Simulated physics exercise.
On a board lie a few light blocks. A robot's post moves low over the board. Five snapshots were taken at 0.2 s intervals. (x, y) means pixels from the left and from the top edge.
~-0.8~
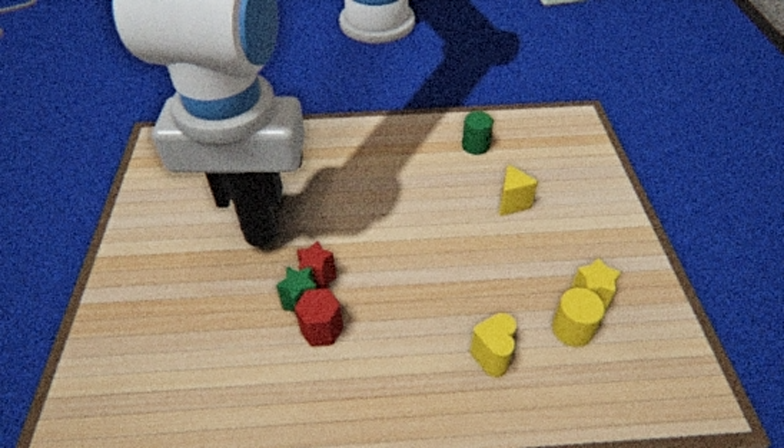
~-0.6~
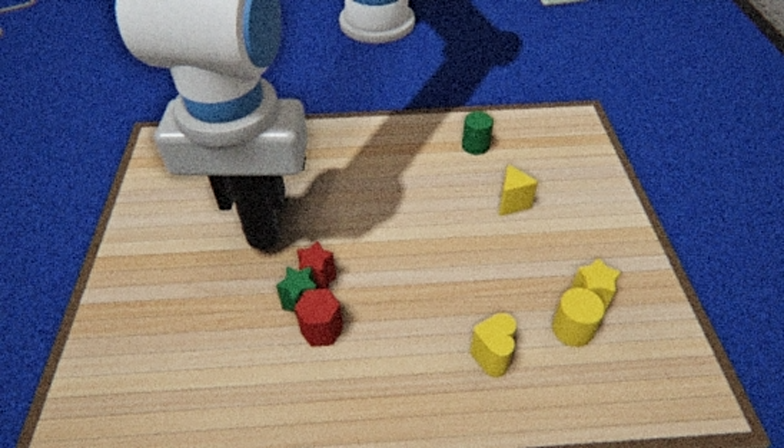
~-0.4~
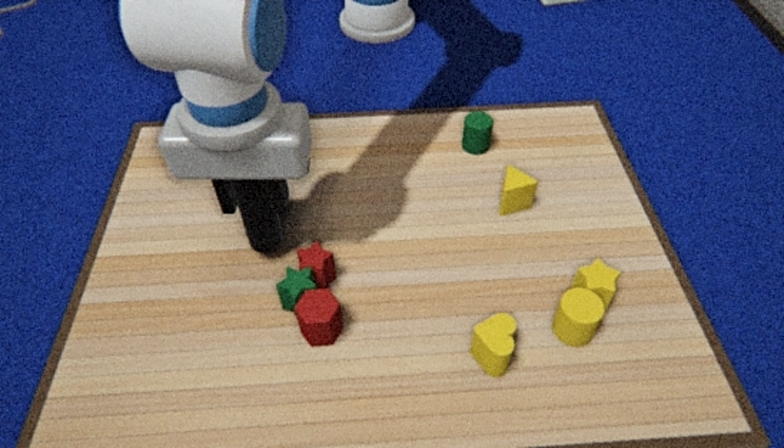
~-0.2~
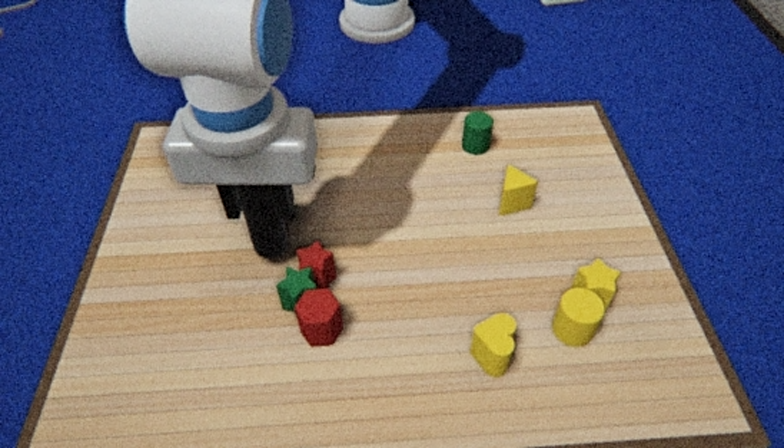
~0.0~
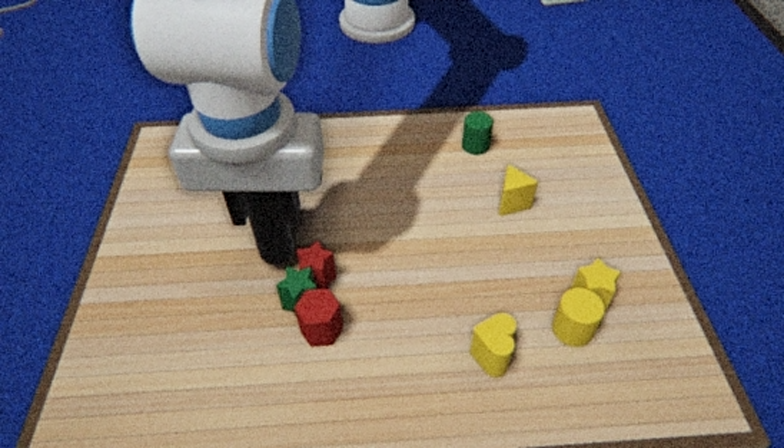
The robot's black post moves slightly right and nearer the red and green stars, which stay still.
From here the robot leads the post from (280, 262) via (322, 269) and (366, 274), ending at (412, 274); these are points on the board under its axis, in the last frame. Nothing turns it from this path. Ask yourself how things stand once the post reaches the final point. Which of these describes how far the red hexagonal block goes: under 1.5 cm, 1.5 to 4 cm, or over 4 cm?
Offset: Below 1.5 cm.
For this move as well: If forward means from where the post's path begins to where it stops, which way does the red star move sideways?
Answer: Right.
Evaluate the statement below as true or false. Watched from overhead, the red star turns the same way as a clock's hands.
The statement is correct.
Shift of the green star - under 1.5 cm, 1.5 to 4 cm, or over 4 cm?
Short of 1.5 cm.
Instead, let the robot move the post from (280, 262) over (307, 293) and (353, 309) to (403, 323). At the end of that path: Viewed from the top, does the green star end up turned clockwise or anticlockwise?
If we look at it from overhead, the green star pivots clockwise.
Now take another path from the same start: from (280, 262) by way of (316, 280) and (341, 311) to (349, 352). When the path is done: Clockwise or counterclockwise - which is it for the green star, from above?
Viewed from above, clockwise.
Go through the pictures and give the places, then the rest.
In the first frame, post's lower end (261, 235); green star (296, 280); red star (314, 255); red hexagonal block (317, 305).
In the second frame, post (263, 238); blocks still.
In the third frame, post (267, 241); blocks still.
In the fourth frame, post (271, 246); blocks still.
In the fifth frame, post (277, 252); green star (296, 280); red star (314, 255); red hexagonal block (317, 305).
On the path given first. One third of the way, post (321, 260); green star (303, 280), turned 30° clockwise; red star (338, 268), turned 40° clockwise; red hexagonal block (318, 311).
Two thirds of the way, post (368, 264); green star (303, 280), turned 30° clockwise; red star (355, 274), turned 115° clockwise; red hexagonal block (318, 311).
At the end, post (412, 265); green star (303, 280), turned 30° clockwise; red star (355, 274), turned 115° clockwise; red hexagonal block (318, 311).
